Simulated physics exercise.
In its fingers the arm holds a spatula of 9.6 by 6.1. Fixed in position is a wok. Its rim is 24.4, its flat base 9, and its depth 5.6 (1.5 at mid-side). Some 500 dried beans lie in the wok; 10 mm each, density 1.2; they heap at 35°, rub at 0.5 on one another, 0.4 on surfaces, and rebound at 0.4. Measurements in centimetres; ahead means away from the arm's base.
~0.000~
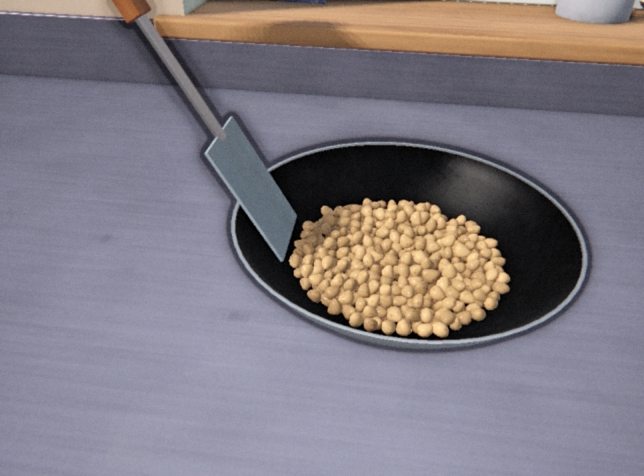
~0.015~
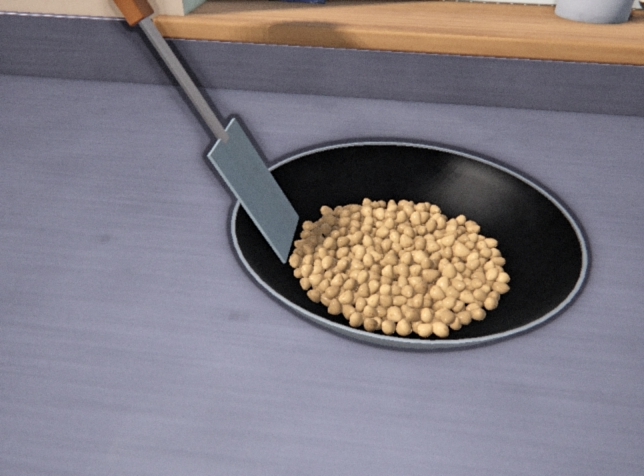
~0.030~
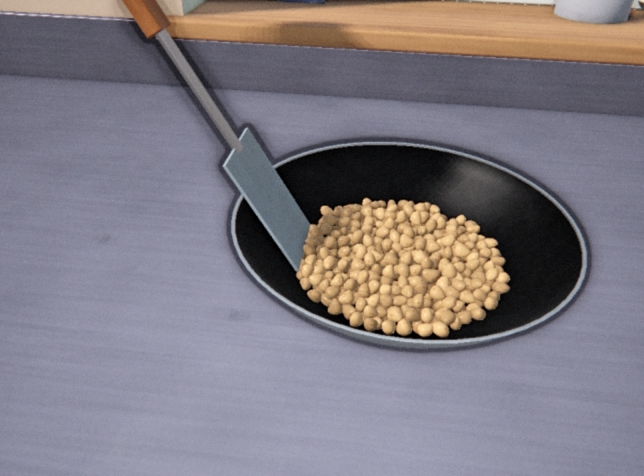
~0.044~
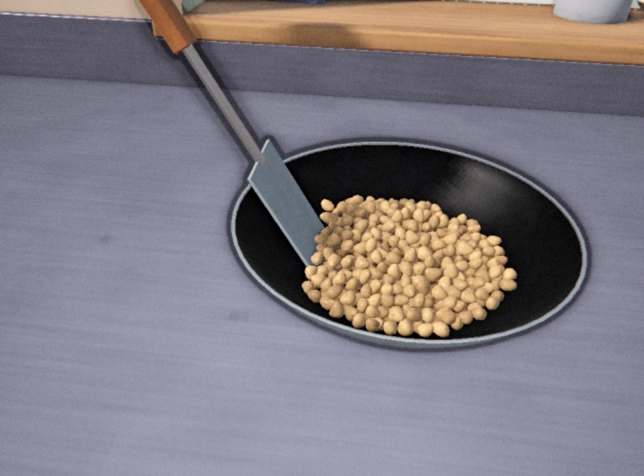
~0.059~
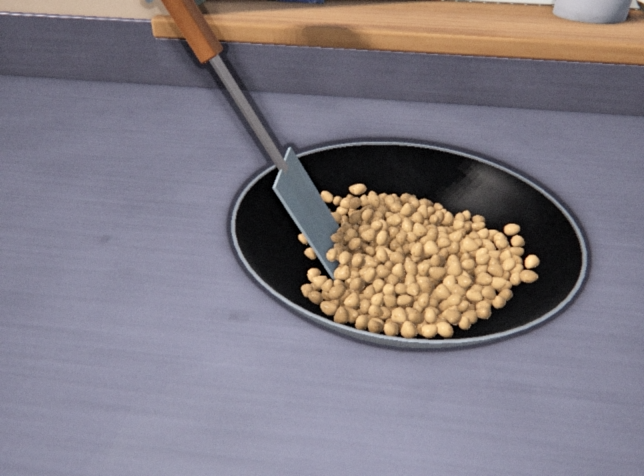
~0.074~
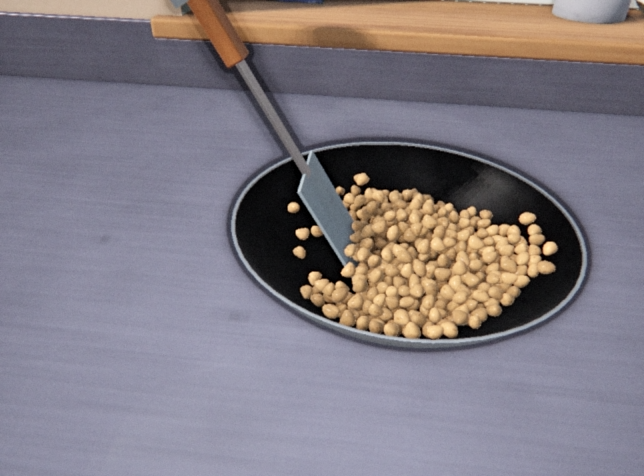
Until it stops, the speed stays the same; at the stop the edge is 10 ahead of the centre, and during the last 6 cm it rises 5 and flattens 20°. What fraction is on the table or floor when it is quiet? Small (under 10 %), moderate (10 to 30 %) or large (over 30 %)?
Large.
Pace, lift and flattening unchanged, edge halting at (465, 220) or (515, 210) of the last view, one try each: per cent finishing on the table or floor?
Around 10 per cent for the first try and 25 per cent for the second.
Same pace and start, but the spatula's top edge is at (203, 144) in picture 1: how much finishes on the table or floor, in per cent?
About 40 per cent.
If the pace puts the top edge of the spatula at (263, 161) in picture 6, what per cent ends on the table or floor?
Share: Roughly 25 %.
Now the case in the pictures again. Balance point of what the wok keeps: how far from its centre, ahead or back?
Ahead of centre, roughly 2.5 centimetres.
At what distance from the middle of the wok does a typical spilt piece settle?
About 40 cm out from the centre.
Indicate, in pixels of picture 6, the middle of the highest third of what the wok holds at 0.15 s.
Near (513, 225).
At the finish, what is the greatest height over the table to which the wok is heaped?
4.5 cm.
After 0.11 s, sloping 60°, highest piece 8 above the table; 500 in the wok.
After 0.15 s, sloping 54°, highest piece 11 above the table; 492 in the wok, 8 on the blade or in flight.
After 0.37 s, sloping 40°, highest piece 25 above the table; 315 in the wok, 78 on the table or floor, 107 on the blade or in flight.
After 1.42 s, sloping 40°, highest piece 4 above the table; 315 in the wok, 185 on the table or floor.
In the end, 315 in the wok, 185 on the table or floor. That is 37 % on the table or floor.
